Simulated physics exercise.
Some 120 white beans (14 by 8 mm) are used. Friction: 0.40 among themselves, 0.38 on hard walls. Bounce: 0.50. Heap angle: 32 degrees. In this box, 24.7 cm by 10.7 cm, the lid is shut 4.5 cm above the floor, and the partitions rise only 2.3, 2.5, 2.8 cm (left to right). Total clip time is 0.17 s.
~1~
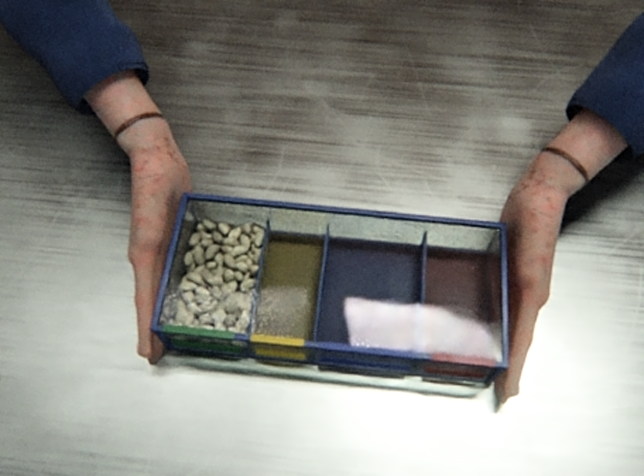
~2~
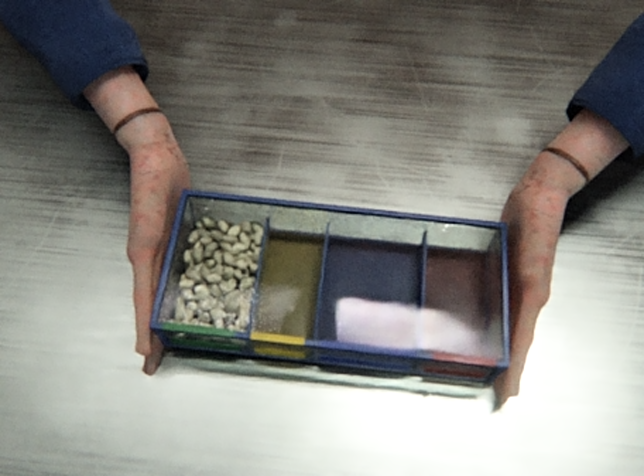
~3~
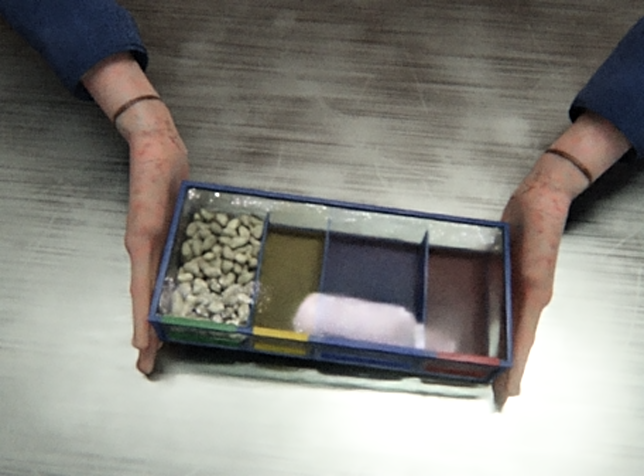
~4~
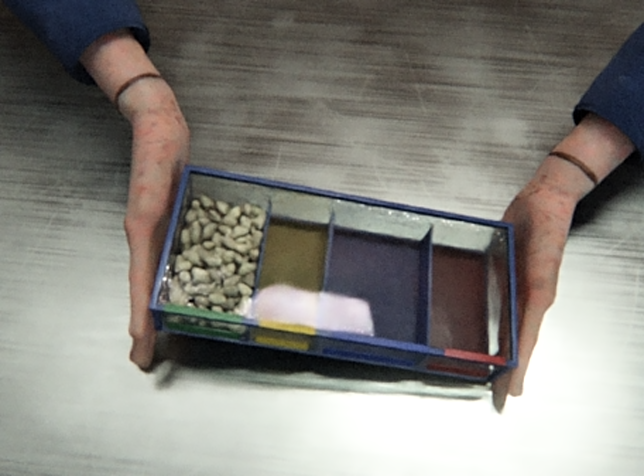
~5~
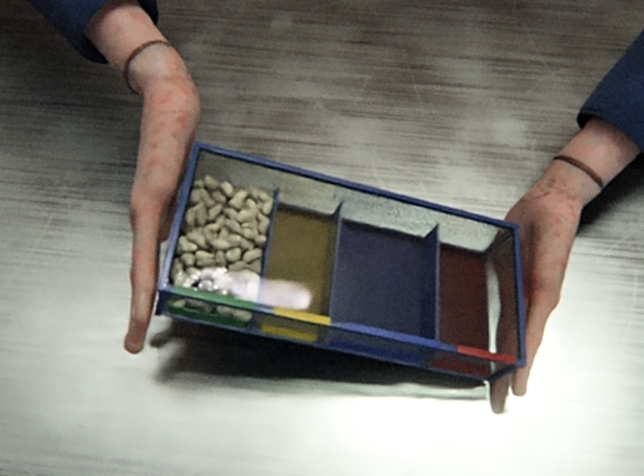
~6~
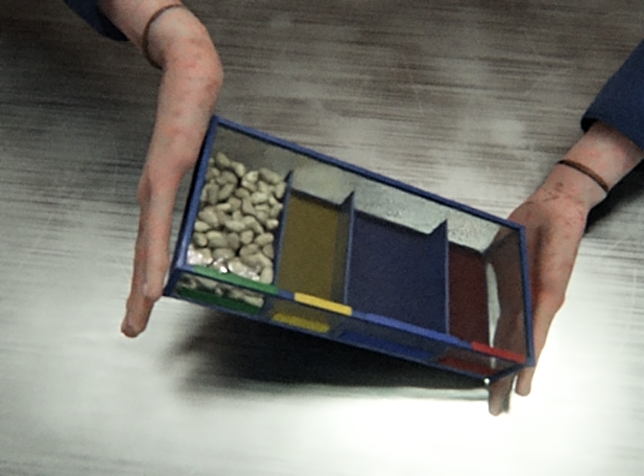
Two hands tilt a clear, blue-edged box with four coloured compartments, slowly and then more steeply, raising its left end while the right end stays low; the white beans remain in the green-marked compartment at the left.
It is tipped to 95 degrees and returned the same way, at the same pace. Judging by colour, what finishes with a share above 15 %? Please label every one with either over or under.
Labels - red compartment: Over; blue compartment: Over; green compartment: Over; yellow compartment: Over.
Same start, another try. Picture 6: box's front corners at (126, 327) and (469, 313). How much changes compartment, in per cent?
That would be some 0 in a hundred.
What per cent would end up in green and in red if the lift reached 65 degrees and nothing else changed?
You'd get green at 40 % and red at 0 %.
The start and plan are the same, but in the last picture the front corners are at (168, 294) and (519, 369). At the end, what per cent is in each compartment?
That leaves red with 40 percent, blue with 35, green with 10 and yellow with 15 percent.
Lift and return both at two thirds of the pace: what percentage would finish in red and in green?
Final per cent - red: 50, green: 10.
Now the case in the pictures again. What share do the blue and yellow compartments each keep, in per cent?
Blue 25 %, yellow 25 %.
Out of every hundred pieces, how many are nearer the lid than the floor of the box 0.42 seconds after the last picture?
Share: Approx. 80 %.
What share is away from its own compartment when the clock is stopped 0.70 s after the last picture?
I'd put it at about 70 per cent.
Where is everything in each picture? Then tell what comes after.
Box tilt 0 degrees, front corners at (157, 326) and (502, 363); green 100 %, in the first frame.
Box tilt 1 degrees, front corners at (156, 324) and (503, 362), in the second frame.
Box tilt 4 degrees, front corners at (155, 317) and (506, 362), lowest corner right back, in the third frame.
Box tilt 9 degrees, front corners at (157, 305) and (512, 362), lowest corner right back, in the fourth frame.
Box tilt 17 degrees, front corners at (165, 286) and (520, 361), lowest corner right back, in the fifth frame.
Box tilt 24 degrees, front corners at (184, 265) and (529, 361), lowest corner right back; green 100 %, in the sixth frame.
Then, 0.42 s after the last picture, tilt 94 degrees; blue 15 %, green 65 %, yellow 20 %.
Then, 0.70 s after the last picture, tilt 37 degrees; red 25 %, blue 25 %, green 30 %, yellow 20 %.
Then, 1.08 s after the last picture, tilt 0 degrees; red 25 %, blue 25 %, green 25 %, yellow 25 %.
In the end, red 25 %, blue 25 %, green 25 %, yellow 25 %.
